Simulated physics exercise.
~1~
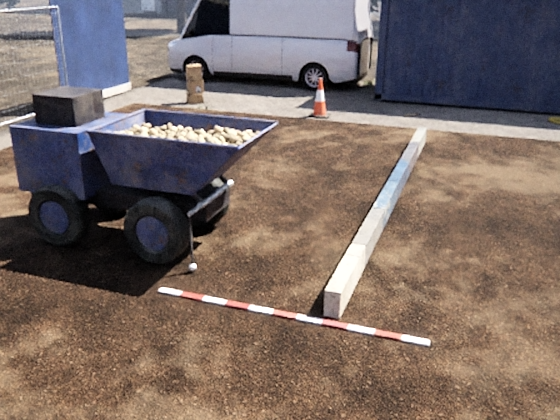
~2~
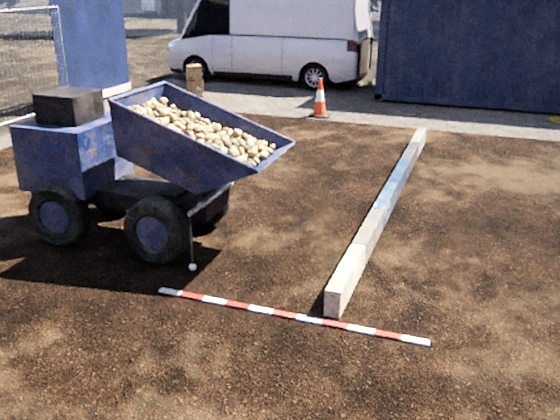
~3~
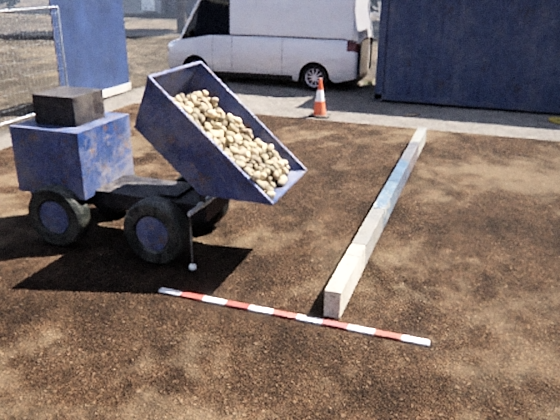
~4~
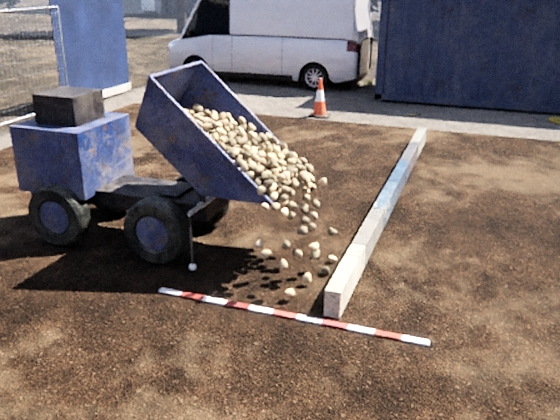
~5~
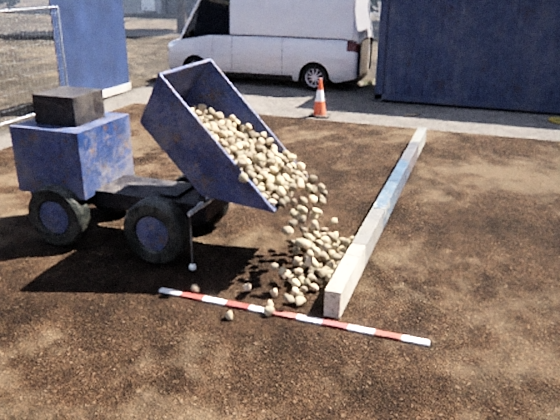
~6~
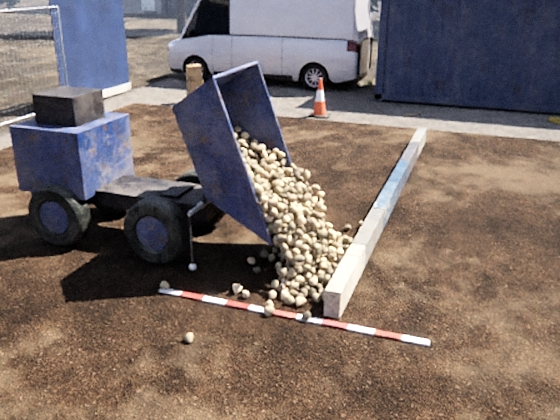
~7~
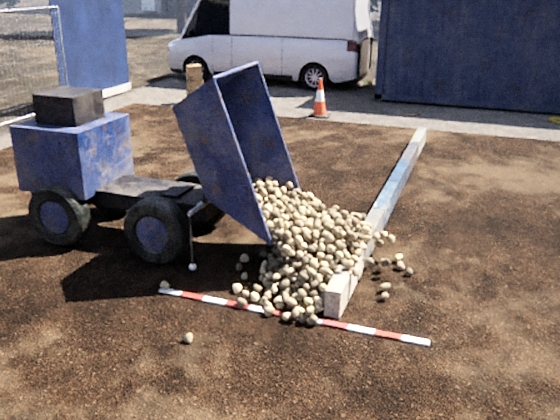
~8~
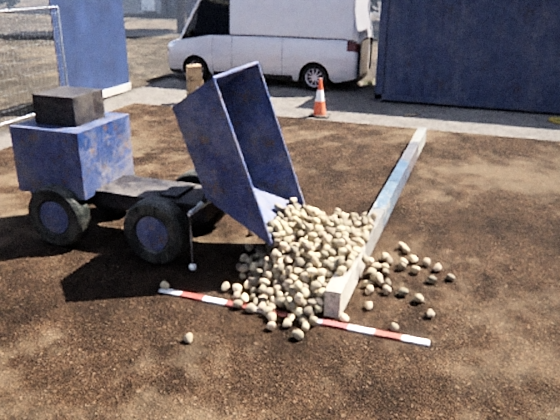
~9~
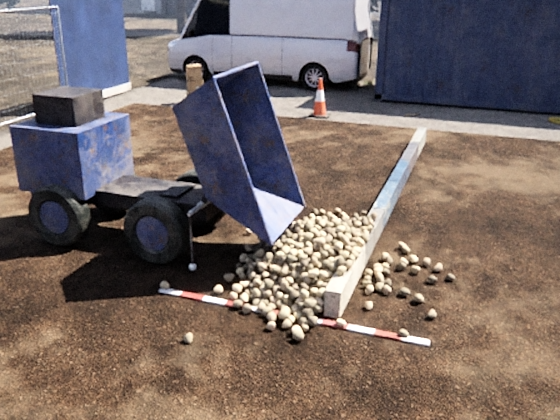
On a building site, a blue dumper tips round stones against a kerb, some spilling over.
